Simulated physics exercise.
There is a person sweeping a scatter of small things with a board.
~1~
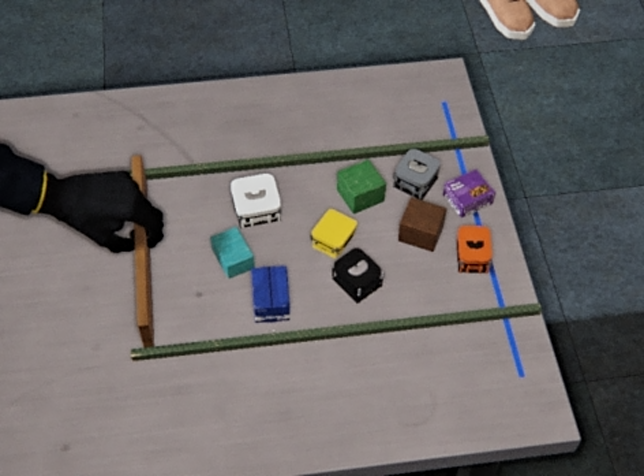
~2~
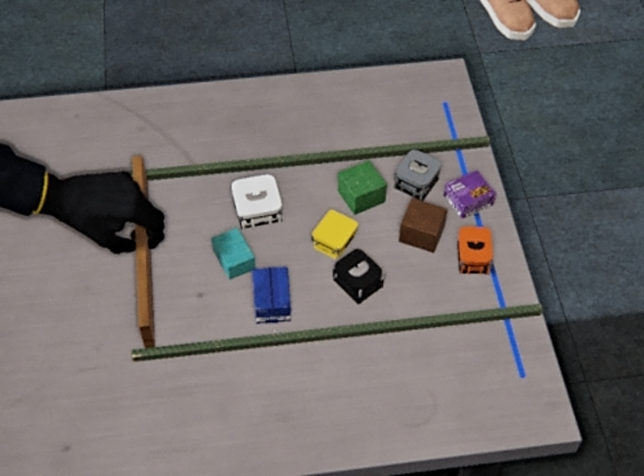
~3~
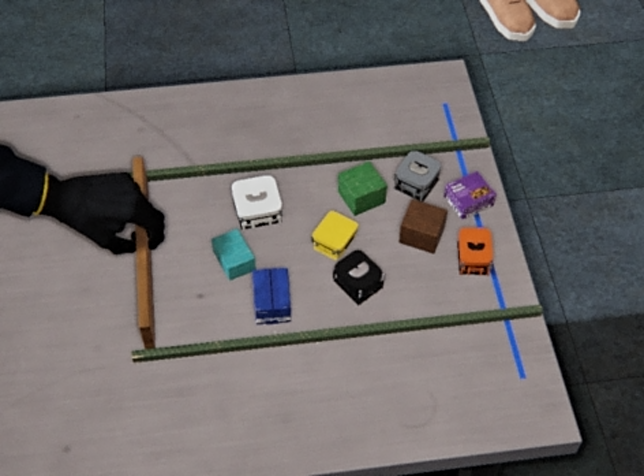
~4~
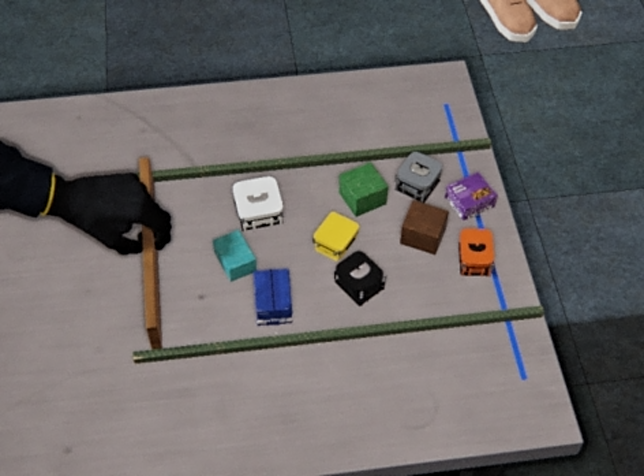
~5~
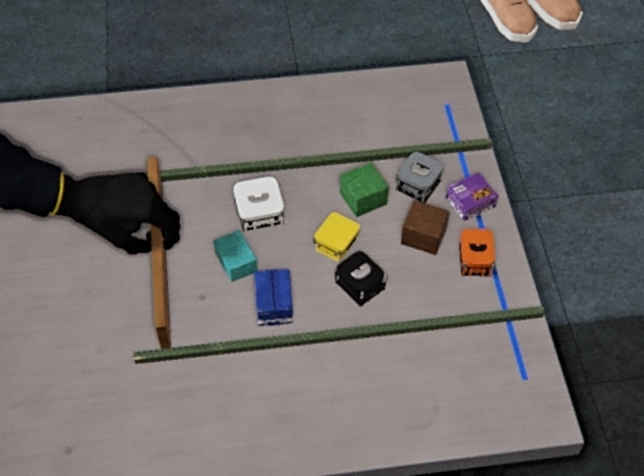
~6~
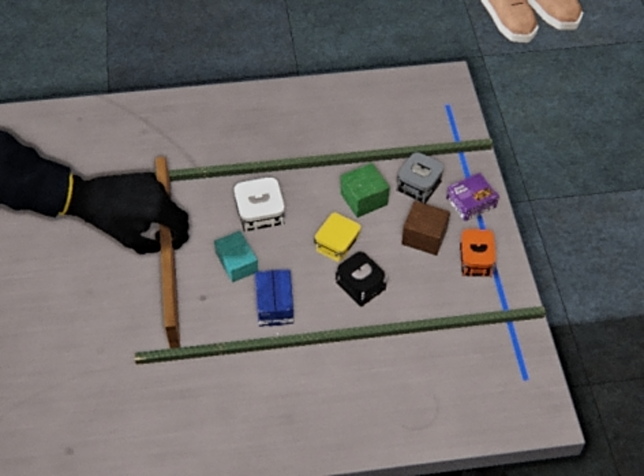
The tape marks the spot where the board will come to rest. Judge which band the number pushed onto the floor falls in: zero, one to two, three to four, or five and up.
The number of pieces cleared off the edge is going to be five or above.
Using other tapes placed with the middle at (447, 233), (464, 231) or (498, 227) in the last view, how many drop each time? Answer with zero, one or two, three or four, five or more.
Lab note - count per position: Three or four; five or over; five or more.
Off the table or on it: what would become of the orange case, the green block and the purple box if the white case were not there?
Orange case - gone; green block - safe; purple box - gone.
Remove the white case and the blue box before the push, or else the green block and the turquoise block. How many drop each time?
You'd get 5 in the first case and 5 in the second one.
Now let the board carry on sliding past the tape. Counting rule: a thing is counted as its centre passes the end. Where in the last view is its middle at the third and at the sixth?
At (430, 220) for the third, at (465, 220) for the sixth.
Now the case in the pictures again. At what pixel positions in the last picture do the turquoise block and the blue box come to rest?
The turquoise block stops around (500, 231); the blue box around (516, 270).
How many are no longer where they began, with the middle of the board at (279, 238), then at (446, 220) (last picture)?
Tally: 3; 10.
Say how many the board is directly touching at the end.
The number is 3.
Early on, none off yet; purple box at rest near (472, 197); orange case at rest near (477, 254); grey case at rest near (420, 178).
A while later, none off yet; purple box travelled about its own width near (508, 199); orange case travelled a little near (499, 259); grey case travelled about its own width near (473, 167).
Finally, the number that fall off is five or more; lost, yellow case, black case, green block, brown block, grey case, orange case and purple box.
